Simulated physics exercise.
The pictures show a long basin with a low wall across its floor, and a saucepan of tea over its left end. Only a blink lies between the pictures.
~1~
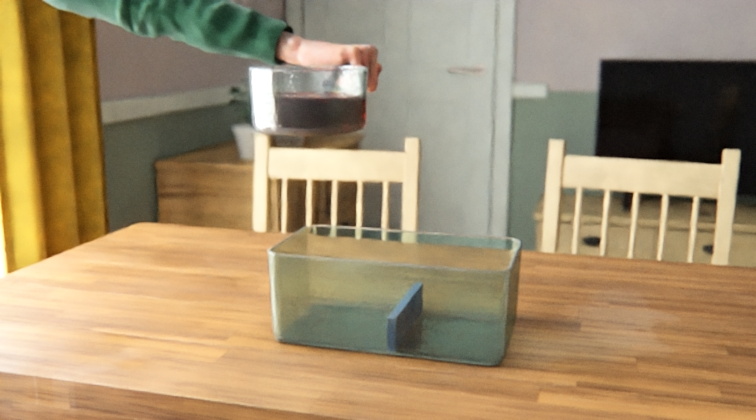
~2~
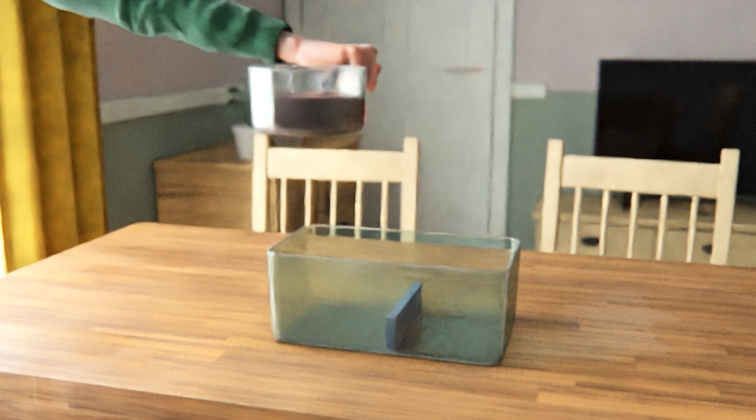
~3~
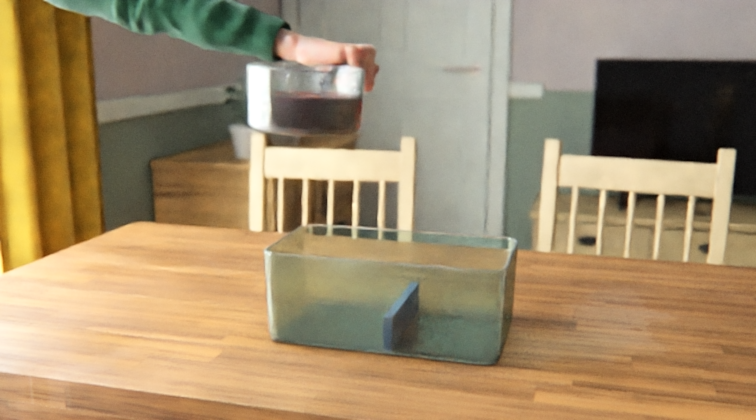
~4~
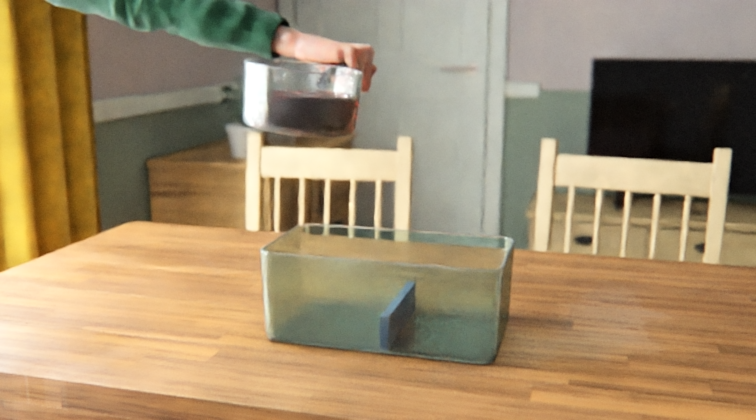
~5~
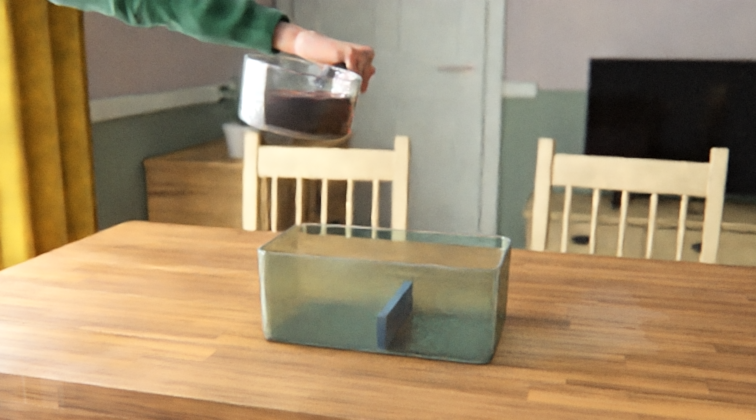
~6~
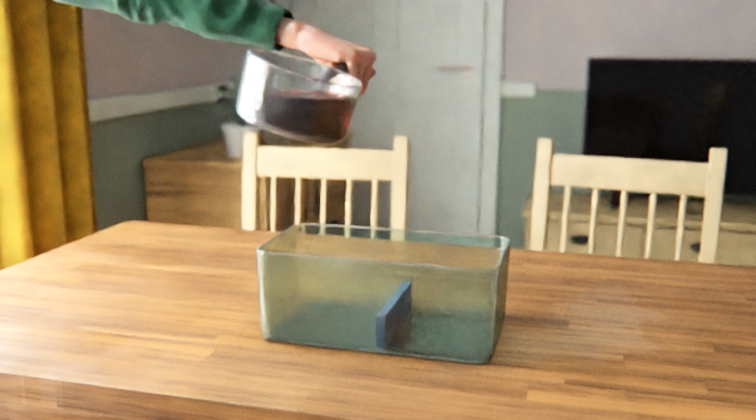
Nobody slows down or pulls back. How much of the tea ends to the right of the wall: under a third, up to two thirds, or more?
It comes to between a third and two thirds.
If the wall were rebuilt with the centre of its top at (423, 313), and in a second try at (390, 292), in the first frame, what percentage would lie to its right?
In turn 30 and 70 in a hundred.
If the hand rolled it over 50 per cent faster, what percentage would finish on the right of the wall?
Near 35 %.
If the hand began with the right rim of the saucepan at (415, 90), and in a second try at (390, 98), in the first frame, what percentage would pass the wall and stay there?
First some 90, then 75 per cent.
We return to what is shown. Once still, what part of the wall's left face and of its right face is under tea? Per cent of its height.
Near 30 on the left, 40 on the right.
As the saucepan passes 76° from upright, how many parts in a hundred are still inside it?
It comes to 60 per cent or so.
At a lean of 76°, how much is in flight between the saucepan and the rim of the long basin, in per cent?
About 40 per cent.
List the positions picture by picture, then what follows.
Tilt 0°; pouring edge (364, 71); surface from (260, 95) to (363, 97); the long basin's rim runs from (289, 239) to (516, 256); the wall's top is at (406, 300), in the first picture.
Tilt 1°; pouring edge (364, 71); surface from (260, 95) to (362, 97), in the second picture.
Tilt 3°; pouring edge (362, 73); surface from (257, 93) to (359, 97), in the third picture.
Tilt 6°; pouring edge (360, 76); surface from (253, 93) to (356, 97), in the fourth picture.
Tilt 11°; pouring edge (358, 81); surface from (250, 92) to (354, 97), in the fifth picture.
Tilt 17°; pouring edge (358, 88); surface from (248, 91) to (354, 97), in the sixth picture.
A moment on, the saucepan is tipped on its side and 58 per cent is still to pour, 2 is left of the wall and 1 right of it.
Next, the saucepan is tipped right over and 12 per cent is still to pour, 22 is left of the wall and 48 right of it.
Then the saucepan is tipped right over and 1 per cent is still to pour, 48 is left of the wall and 47 right of it.
Later the saucepan is tipped right over and 0 per cent is still to pour, 50 is left of the wall and 48 right of it.
At rest 50 per cent lies left of the wall, 48 right of it and 1 outside.
